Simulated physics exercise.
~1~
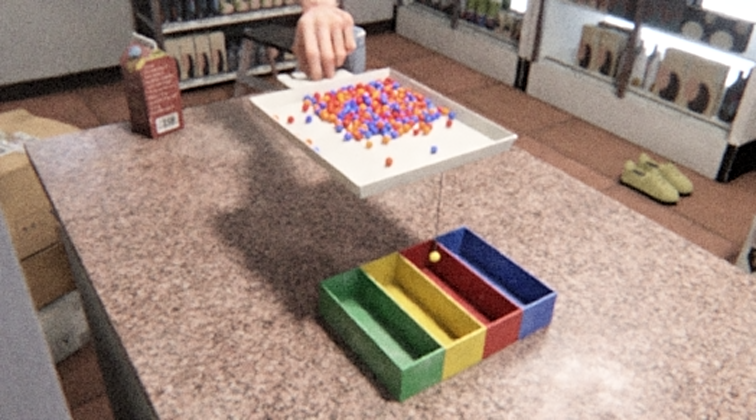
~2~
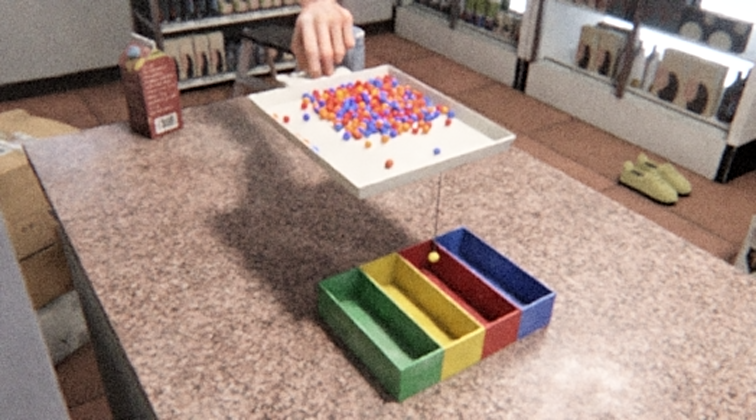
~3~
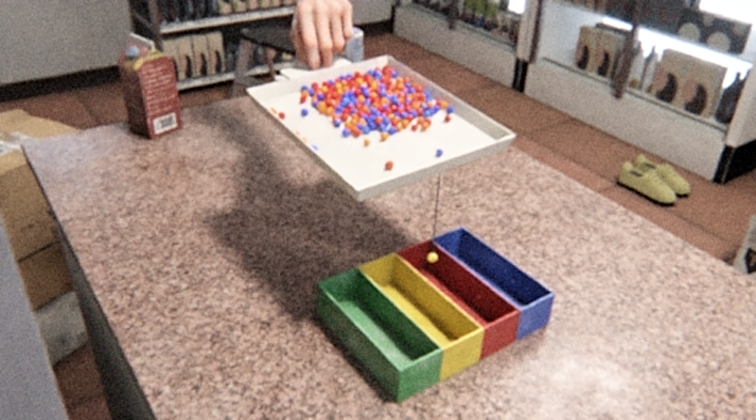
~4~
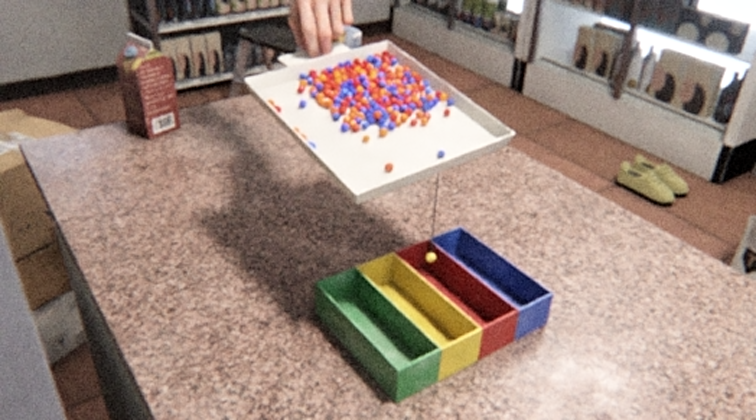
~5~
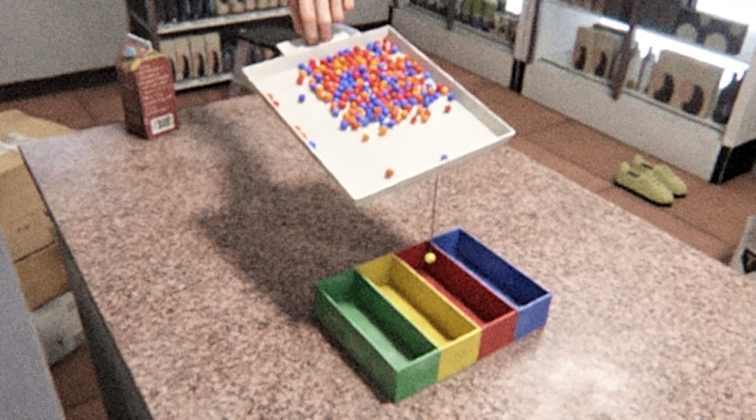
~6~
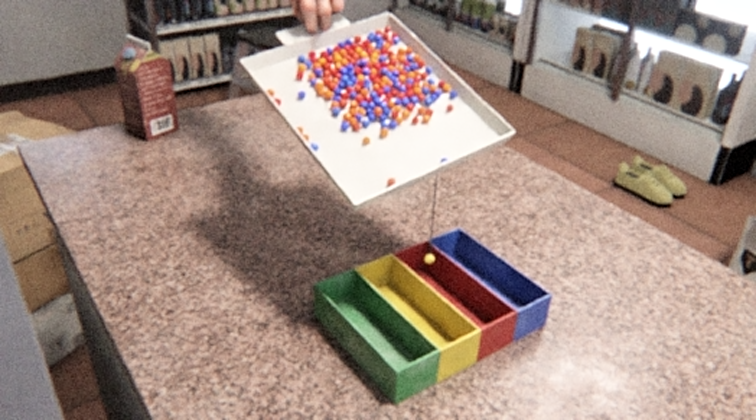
At the start, a hand holds a white rimmed tray of small red, orange and blue beads, its pouring end level above a green, yellow, red and blue box. The hand gradually tilts the tray, dipping its left front corner, and by the end the beads are sliding, while the hanging yellow bead barely moves.
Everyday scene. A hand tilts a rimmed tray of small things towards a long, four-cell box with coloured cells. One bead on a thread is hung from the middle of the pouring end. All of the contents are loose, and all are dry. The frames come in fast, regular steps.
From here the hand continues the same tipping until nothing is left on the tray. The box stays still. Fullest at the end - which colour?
Green cell.
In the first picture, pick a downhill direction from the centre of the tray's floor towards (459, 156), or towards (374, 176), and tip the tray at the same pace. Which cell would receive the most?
Try 1 - blue; try 2 - the cell in green.
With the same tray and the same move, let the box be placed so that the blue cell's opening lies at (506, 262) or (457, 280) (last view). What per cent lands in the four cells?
Roughly 50 per cent, then roughly 90 per cent.
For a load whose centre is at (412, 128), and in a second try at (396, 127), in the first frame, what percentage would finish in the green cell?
In turn 70 and 70 in a hundred.
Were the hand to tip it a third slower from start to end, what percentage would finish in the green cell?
That comes to about 70 in every hundred.
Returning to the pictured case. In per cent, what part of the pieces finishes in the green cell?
About 60 per cent.
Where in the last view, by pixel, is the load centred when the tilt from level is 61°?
Somewhere about (378, 215).
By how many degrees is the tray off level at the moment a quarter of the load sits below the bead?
The angle is around 65°.
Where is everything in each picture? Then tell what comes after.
The first picture shows corners of the pouring end near (361, 182) and (511, 135), level; middle of the load near (373, 108), round plastic beads; bead on its thread near (434, 257); green cell near (423, 372); yellow cell near (464, 351); red cell near (502, 331); blue cell near (538, 313).
The second picture shows corners of the pouring end near (360, 183) and (510, 135), level; middle of the load near (372, 106).
The third picture shows corners of the pouring end near (359, 186) and (509, 134), tipped barely, lowest at the left corner; middle of the load near (371, 100).
The fourth picture shows corners of the pouring end near (358, 190) and (509, 132), tipped a little, lowest at the left corner; middle of the load near (370, 90).
The fifth picture shows corners of the pouring end near (357, 194) and (509, 131), tipped a little, lowest at the left corner; middle of the load near (370, 83).
The sixth picture shows corners of the pouring end near (356, 199) and (509, 130), tipped clearly, lowest at the left corner; middle of the load near (372, 78), the whole lot on the move; green cell near (418, 374); yellow cell near (459, 353); red cell near (497, 333); blue cell near (532, 315).
Shortly afterwards, tray tipped steeply; near half on the tray; a little in the green cell; only a few in the yellow cell; only a few in the red cell; near a third falling or outside the box.
Next, tray tipped right over; a little on the tray; near half in the green cell; a little in the yellow cell; only a few in the red cell; near a third falling or outside the box.
Some moments later, tray tipped past a quarter turn; near half in the green cell; near a quarter in the yellow cell; only a few in the red cell; near a quarter falling or outside the box.
In the end, tray tipped past a quarter turn; near half in the green cell; near a quarter in the yellow cell; only a few in the red cell; none at all in the blue cell; near a quarter outside the box.
